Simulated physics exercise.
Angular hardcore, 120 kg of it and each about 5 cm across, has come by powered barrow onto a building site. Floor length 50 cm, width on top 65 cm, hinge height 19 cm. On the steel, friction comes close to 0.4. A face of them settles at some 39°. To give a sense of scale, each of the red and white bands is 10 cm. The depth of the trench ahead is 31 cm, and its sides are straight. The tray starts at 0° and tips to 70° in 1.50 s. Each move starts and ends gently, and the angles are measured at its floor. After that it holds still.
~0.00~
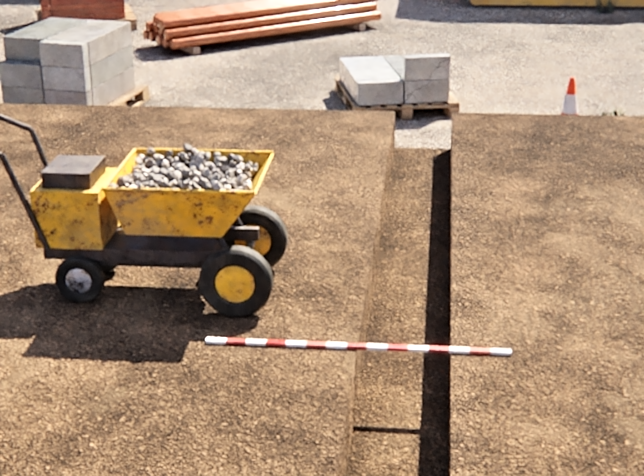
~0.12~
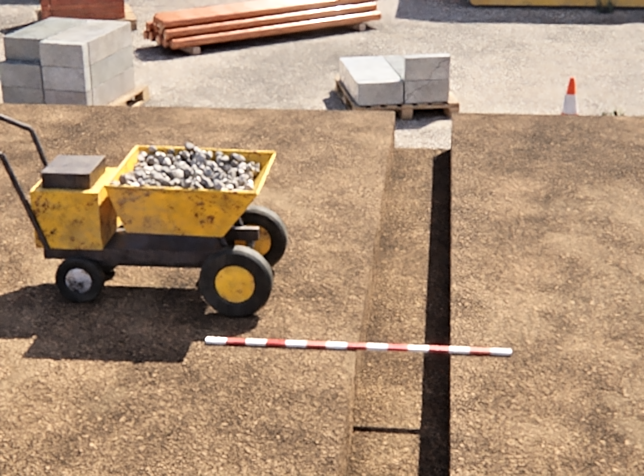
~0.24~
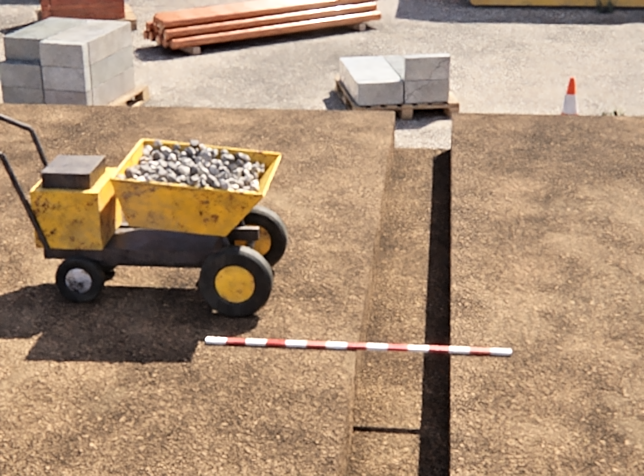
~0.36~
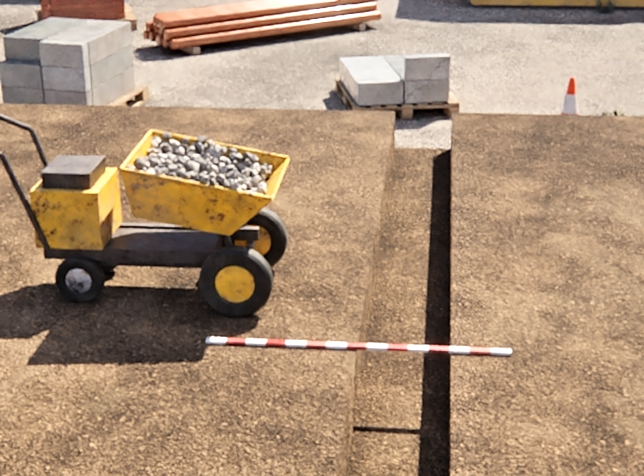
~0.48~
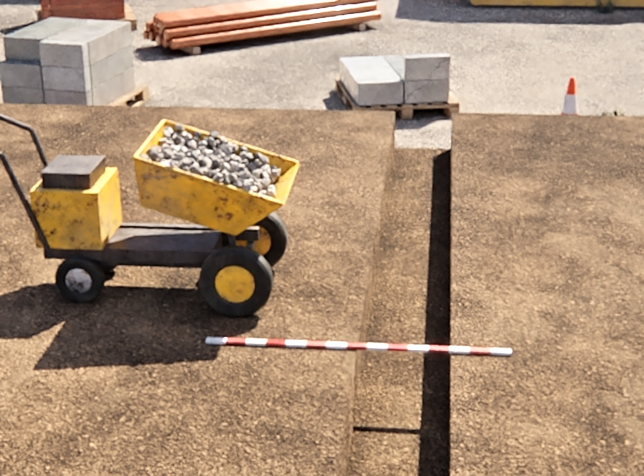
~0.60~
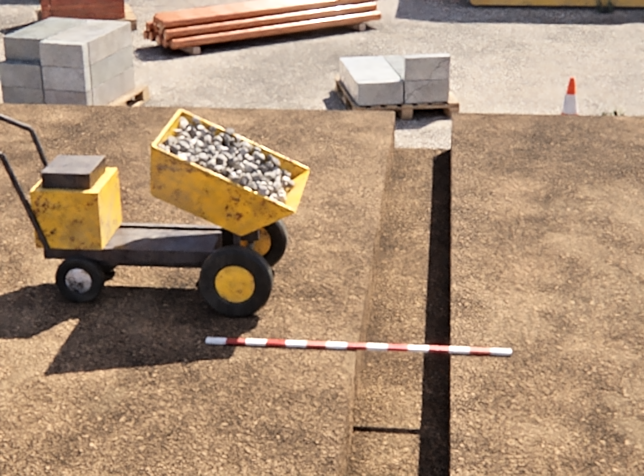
To begin with, a yellow powered barrow heaped with grey stones stands on brown ground to the left of a narrow trench, its tray level. The tray then tilts steadily, its left end rising and its right lip pointing down towards the trench, while the stones stay inside and the wheels remain still.
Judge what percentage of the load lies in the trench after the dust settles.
About 70 %.
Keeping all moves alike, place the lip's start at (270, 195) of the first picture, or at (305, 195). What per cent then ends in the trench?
From the first place around 80 per cent, from the other around 80.
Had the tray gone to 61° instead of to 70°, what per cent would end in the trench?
I'd expect around 25 in a hundred.
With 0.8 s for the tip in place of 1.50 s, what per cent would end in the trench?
Probably about 70 in a hundred.
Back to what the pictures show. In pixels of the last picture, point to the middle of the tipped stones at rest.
Their middle lands near (393, 337).
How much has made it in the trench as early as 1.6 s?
At that moment: Approx. 15 %.
After 1.1 s the floor is at 59°; 100 % in the tray; the foremost stones are at (336, 236).
After 1.6 s the floor is at 70°; 77 % in the tray, 7 % short of the trench, 16 % in the trench; the foremost stones are at (428, 358).
After 2.0 s the floor is at 70°; 53 % in the tray, 10 % short of the trench, 37 % in the trench; the foremost stones are at (445, 350).
After 3.9 s the floor is at 70°; 18 % in the tray, 13 % short of the trench, 70 % in the trench; the foremost stones are at (445, 352).
